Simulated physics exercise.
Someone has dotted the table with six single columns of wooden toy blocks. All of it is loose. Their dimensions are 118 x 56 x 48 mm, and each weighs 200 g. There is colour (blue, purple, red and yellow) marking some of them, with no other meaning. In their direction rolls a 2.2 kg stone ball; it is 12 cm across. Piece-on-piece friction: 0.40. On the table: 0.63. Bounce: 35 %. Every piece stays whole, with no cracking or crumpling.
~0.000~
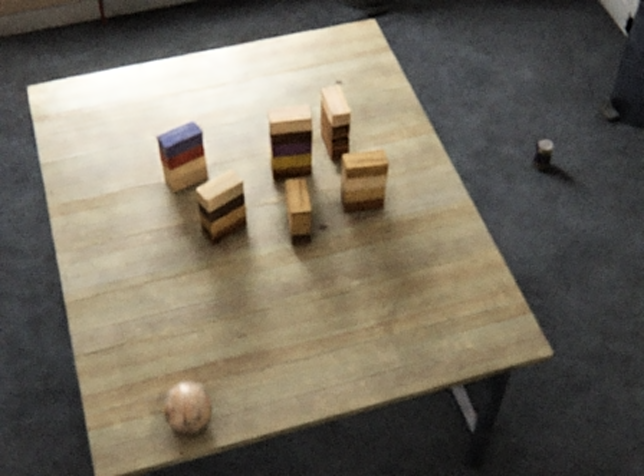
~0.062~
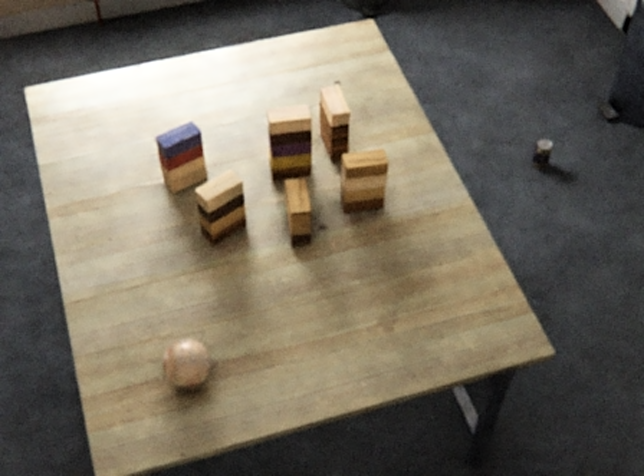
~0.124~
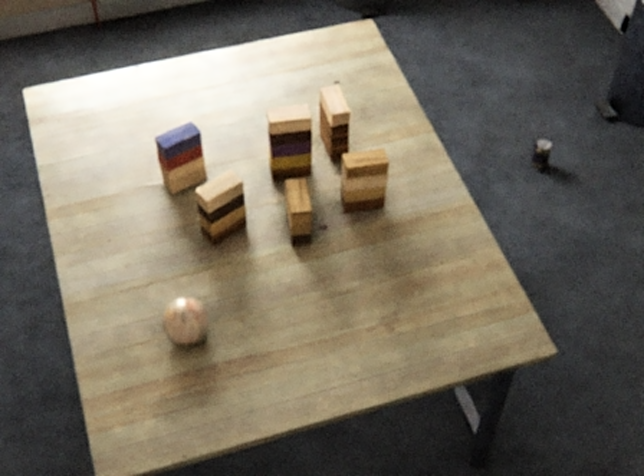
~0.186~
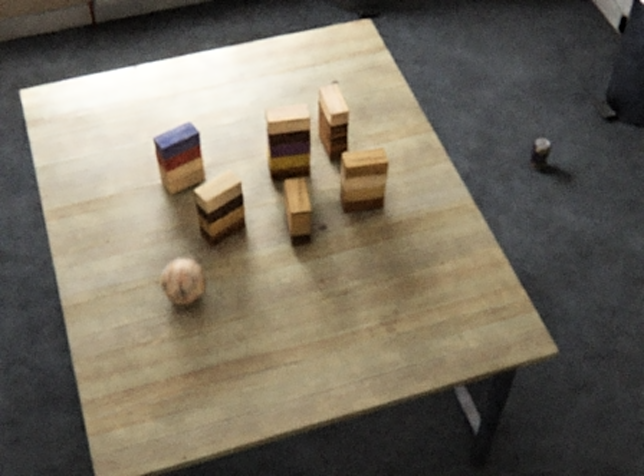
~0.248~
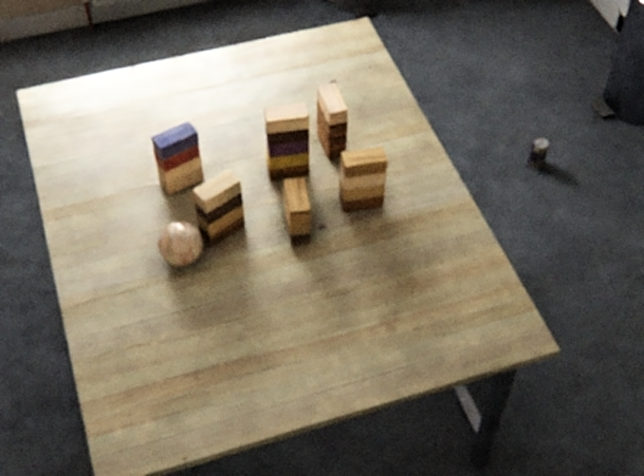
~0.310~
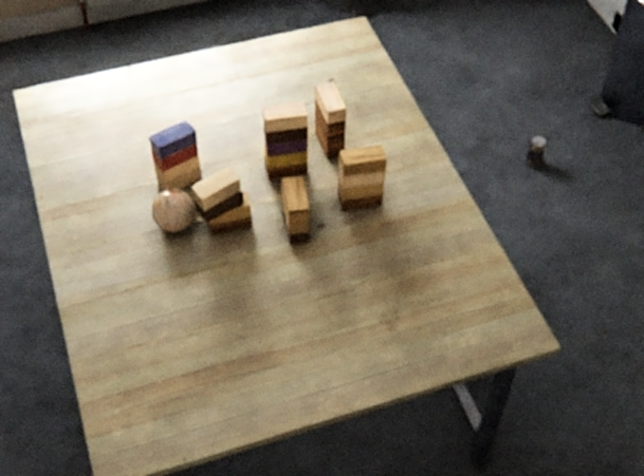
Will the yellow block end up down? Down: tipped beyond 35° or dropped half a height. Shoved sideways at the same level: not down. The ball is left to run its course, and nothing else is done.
No.
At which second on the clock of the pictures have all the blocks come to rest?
Near 1.0 s.
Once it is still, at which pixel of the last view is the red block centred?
Its middle finishes near pixel (210, 73) of the last picture.
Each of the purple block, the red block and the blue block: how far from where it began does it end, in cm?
Here purple ends up 0 centimetres away, red 42 centimetres and blue 16 centimetres.
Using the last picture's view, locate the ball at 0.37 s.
Check around pixel (167, 184).
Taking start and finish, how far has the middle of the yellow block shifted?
Start and end are some 0 cm apart.
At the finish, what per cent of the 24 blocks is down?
10%.
By 0.37 s, ball still moving; none of the 24 blocks down, 8 disturbed; yellow block unmoved; blue block tilted 11°.
By 0.46 s, ball still moving; 2 of the 24 blocks down; yellow block unmoved; red block tilted 49°.
By 0.58 s, ball still moving; 3 of the 24 blocks down; yellow block unmoved; blue block tilted 70°, 14 cm lower.
By 0.76 s, ball still moving; 3 of the 24 blocks down; yellow block unmoved; blue block upside down.
When it is over (1.3 s), ball rolling away; 3 of the 24 blocks down; yellow block unmoved; blue block upside down; red block on its side. In pixels of the last frame, middles, yellow block near (286, 153), blue block near (161, 178).
